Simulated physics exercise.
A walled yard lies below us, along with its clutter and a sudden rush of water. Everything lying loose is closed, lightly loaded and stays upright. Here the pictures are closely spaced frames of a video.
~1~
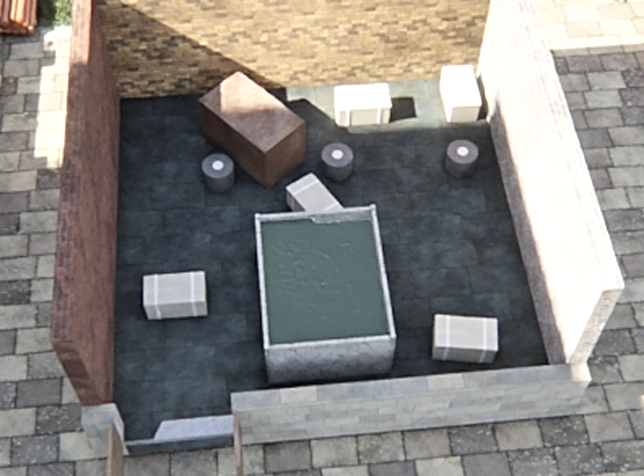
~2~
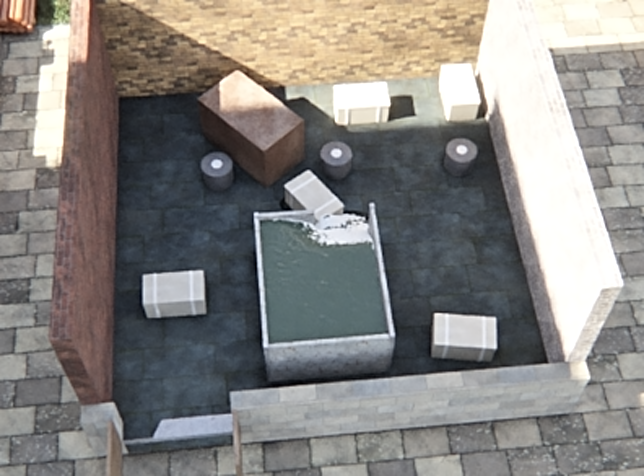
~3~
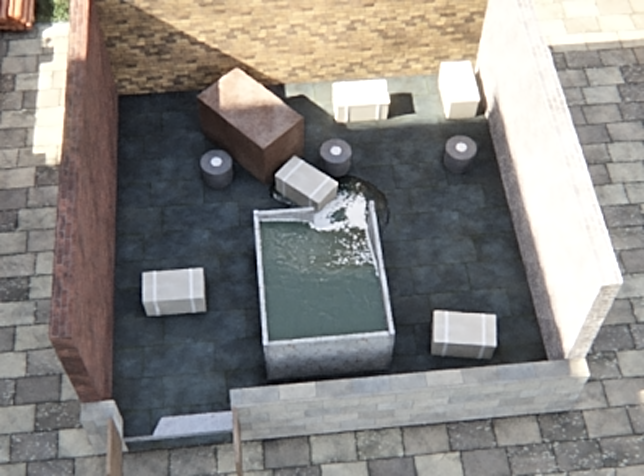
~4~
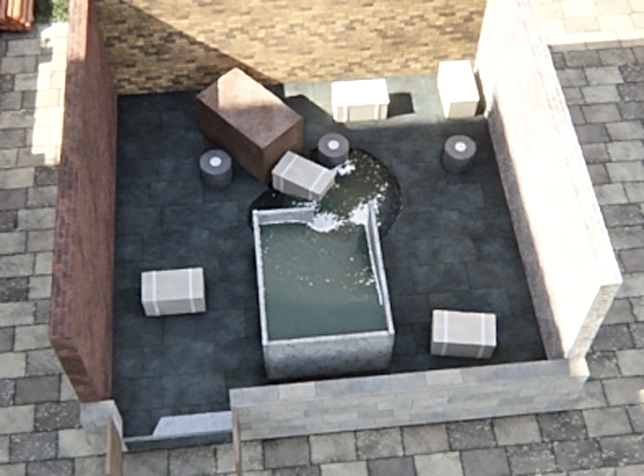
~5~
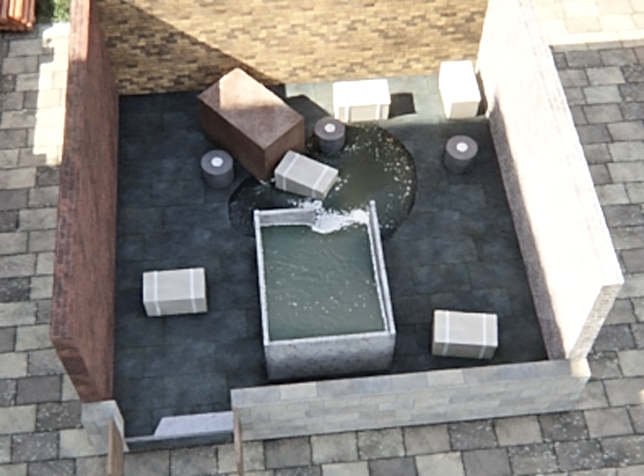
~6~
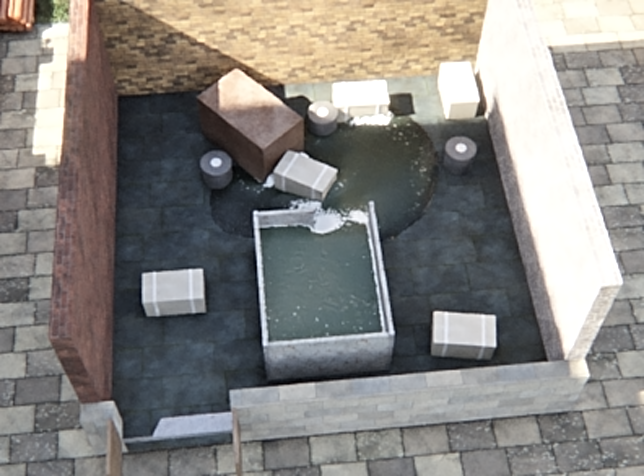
Water bursts over the back edge of a raised stone tank of green water in a walled, dark-paved yard, seen from high above by a still camera. Pale boxes, small grey tubs and a large reddish-brown crate stand around it. The water foams and spreads in a dark pool behind the tank, nudging the nearest pale box slightly back, then pushing the middle tub toward the back wall.
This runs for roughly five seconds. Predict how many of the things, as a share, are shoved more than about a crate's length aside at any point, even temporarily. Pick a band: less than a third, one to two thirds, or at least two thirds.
The fraction is at least two thirds of them.
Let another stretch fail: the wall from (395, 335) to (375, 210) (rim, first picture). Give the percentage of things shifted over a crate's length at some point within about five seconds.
About 60 %.
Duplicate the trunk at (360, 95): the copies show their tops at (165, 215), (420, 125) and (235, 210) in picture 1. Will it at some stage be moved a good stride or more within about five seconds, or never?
Okay, in order the twins go nowhere much, a long way, nowhere much.
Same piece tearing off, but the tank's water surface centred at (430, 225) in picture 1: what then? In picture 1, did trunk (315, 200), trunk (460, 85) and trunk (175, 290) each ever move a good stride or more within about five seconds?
Item one travelled far enough, item two travelled far enough, item three not displaced far.
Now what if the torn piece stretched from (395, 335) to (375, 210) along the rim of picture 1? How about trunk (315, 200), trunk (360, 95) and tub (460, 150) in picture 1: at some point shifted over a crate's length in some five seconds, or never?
Taking them in order, short of it, covered the distance, covered the distance.
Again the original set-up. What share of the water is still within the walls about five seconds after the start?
Close to 100 per cent, I think.
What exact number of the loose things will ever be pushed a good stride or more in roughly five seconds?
Count: 7.
A moment on, 1 of 8 are well off their spots; 1 afloat.
Next, 3 of 8 are well off their spots; 5 afloat.
Later, 5 of 8 are well off their spots; 6 afloat.
In the end, 6 of 8 are well off their spots, and 7 have been at some point; 6 afloat.
